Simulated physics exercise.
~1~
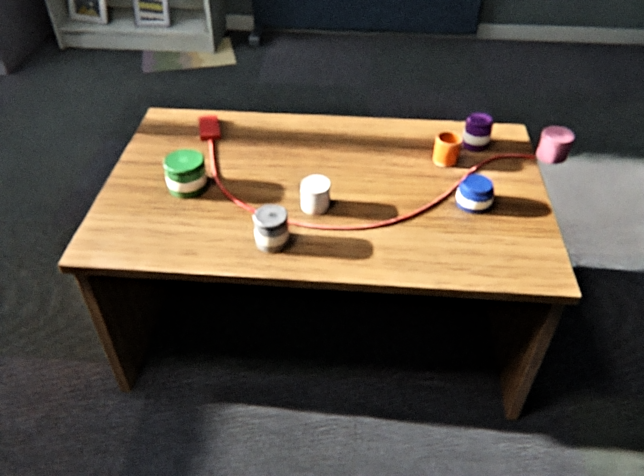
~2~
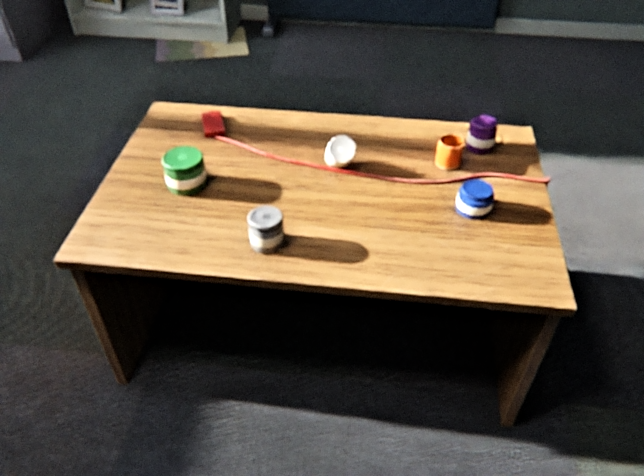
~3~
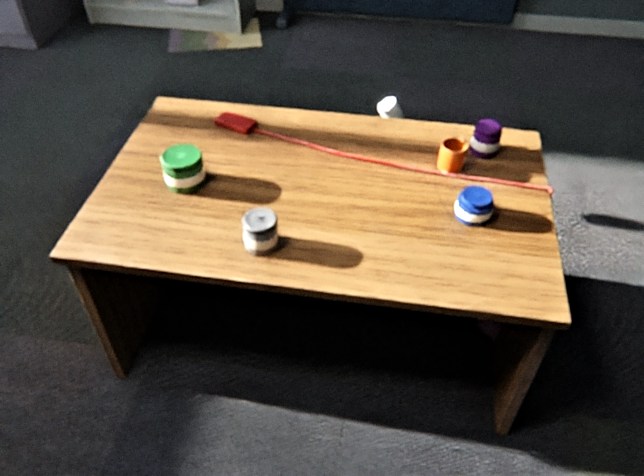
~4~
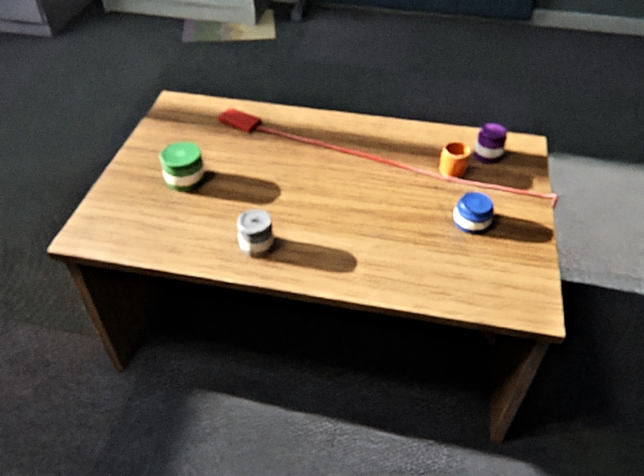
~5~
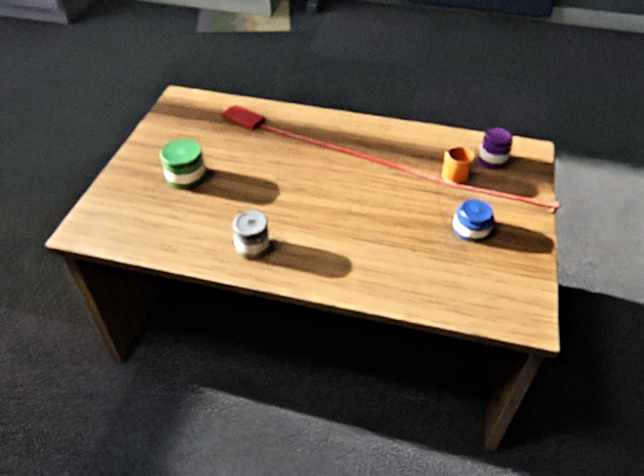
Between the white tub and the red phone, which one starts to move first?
The white tub moves first, tipping and sliding toward the back as the cable tightens. The red phone only shifts afterward, as the tub is going over the far edge.
The clip opens on a wooden desk where a slack red cable curves from a small red phone, around a white tub, to a pink speaker at the right edge. The speaker drops off that side, and the cable pulls nearly straight, tipping the tub and sweeping it toward the back. The tub then goes over the far edge while the phone swivels and slides slightly right. As the view drifts gently sideways, the phone stays on the desk with the cable stretched to the right edge, and the green, grey, orange, blue and purple containers remain standing.
